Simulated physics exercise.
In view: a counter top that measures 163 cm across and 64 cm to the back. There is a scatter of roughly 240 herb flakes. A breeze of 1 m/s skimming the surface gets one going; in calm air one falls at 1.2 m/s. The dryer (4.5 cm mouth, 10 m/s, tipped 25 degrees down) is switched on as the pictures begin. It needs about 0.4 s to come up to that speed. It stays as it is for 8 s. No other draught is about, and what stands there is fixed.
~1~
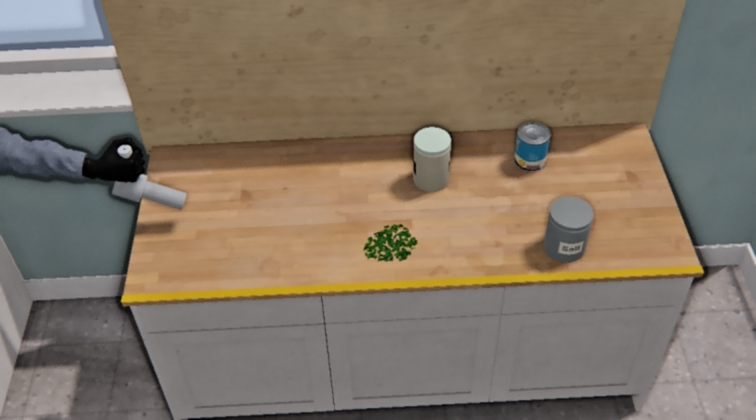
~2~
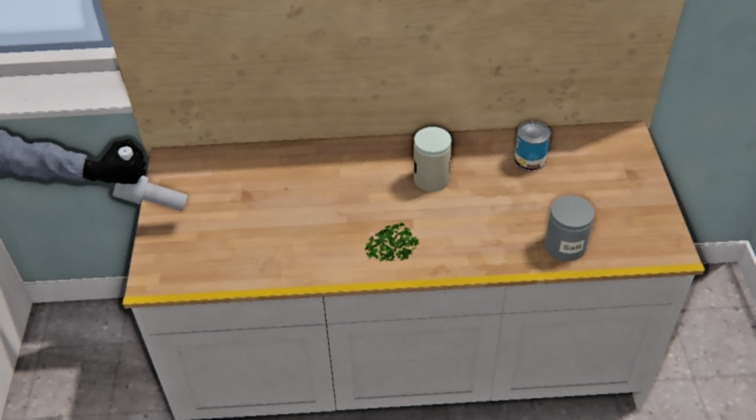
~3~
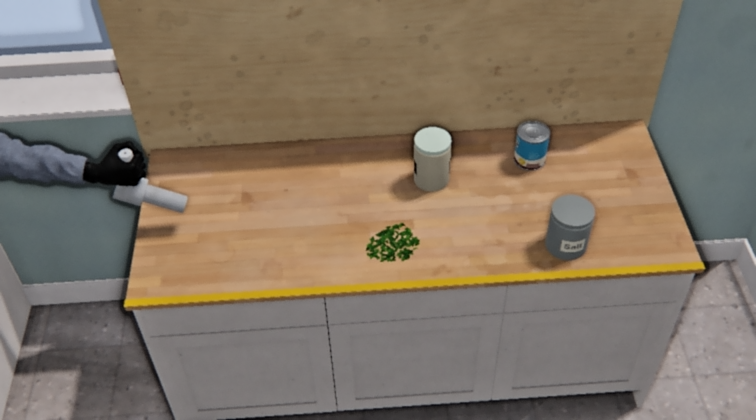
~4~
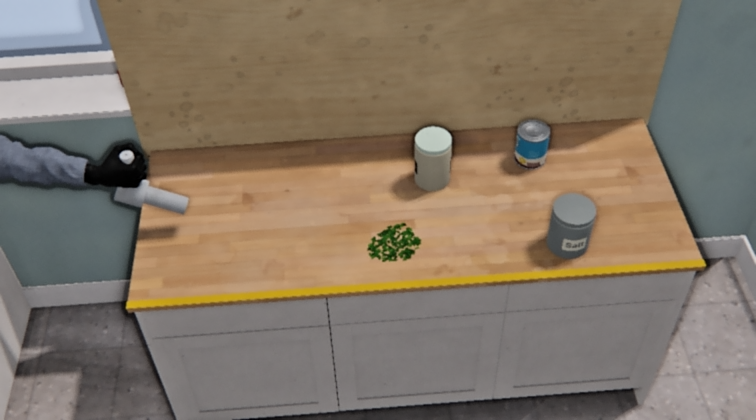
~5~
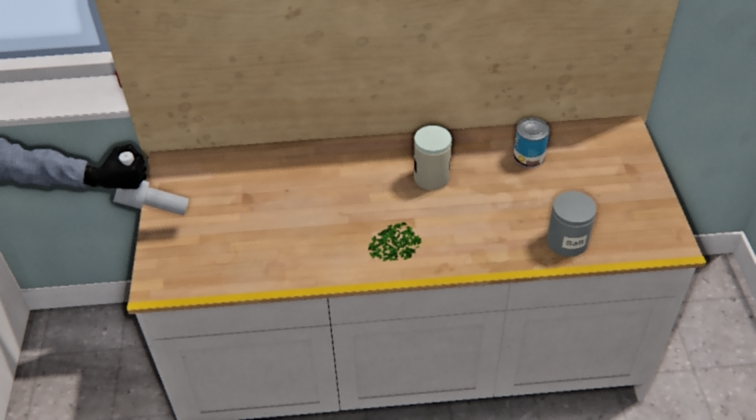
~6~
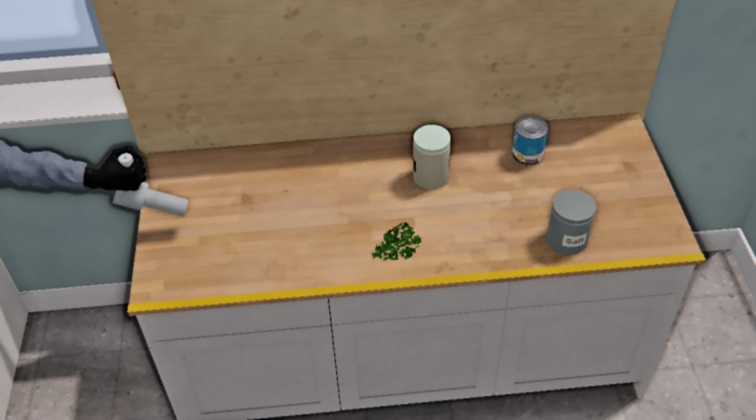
Green herb flakes lying still on a wooden counter, then barely shifting, as a black-gloved hand holds a dryer at left.
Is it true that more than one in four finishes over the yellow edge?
Answer: Yes.
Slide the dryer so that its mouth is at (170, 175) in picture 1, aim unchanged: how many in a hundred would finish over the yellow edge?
In that case some 90 per cent.
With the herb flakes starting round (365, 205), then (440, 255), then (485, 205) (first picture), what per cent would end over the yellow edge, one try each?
In turn about 0 %, 80 %, 0 %.
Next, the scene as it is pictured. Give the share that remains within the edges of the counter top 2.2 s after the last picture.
Some 25 per cent.
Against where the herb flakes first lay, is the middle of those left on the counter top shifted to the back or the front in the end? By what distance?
Towards the front, some 5 cm.
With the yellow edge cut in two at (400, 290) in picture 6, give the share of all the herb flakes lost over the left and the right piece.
About 0 % left and 70 % right.
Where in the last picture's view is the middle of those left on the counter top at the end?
Around (556, 231).
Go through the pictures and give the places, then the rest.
In the first picture, the middle of the herb flakes is near (390, 245), none has stirred yet and the mouth of the dryer is at (184, 202).
In the second picture, the middle of the herb flakes is near (391, 244), none has stirred yet and the yellow edge is centred on (416, 288).
In the third picture, the middle of the herb flakes is near (392, 245), none has stirred yet, the top of a jar is at (433, 139) and the top of a jar is at (573, 210).
In the fourth picture, the middle of the herb flakes is near (393, 245) and none has stirred yet.
In the fifth picture, the middle of the herb flakes is near (394, 244) and none has stirred yet.
In the sixth picture, the middle of the herb flakes is near (397, 243), the farthest in sight from the dryer is at (420, 240) and about 10 % have left their places.
Then, 1.2 s after the last picture, 65 % are over the yellow edge; the middle of those still in play is near (549, 240); 74 % have settled or left.
Then, 2.2 s after the last picture, 69 % are over the yellow edge; the middle of those still in play is near (549, 240); 81 % have settled or left.
Then, 4.0 s after the last picture, 72 % are over the yellow edge; the middle of those still in play is near (549, 240); 86 % have settled or left.
Then, 7.6 s after the last picture, at the end, 73 % are over the yellow edge; the middle of those still in play is near (556, 231).
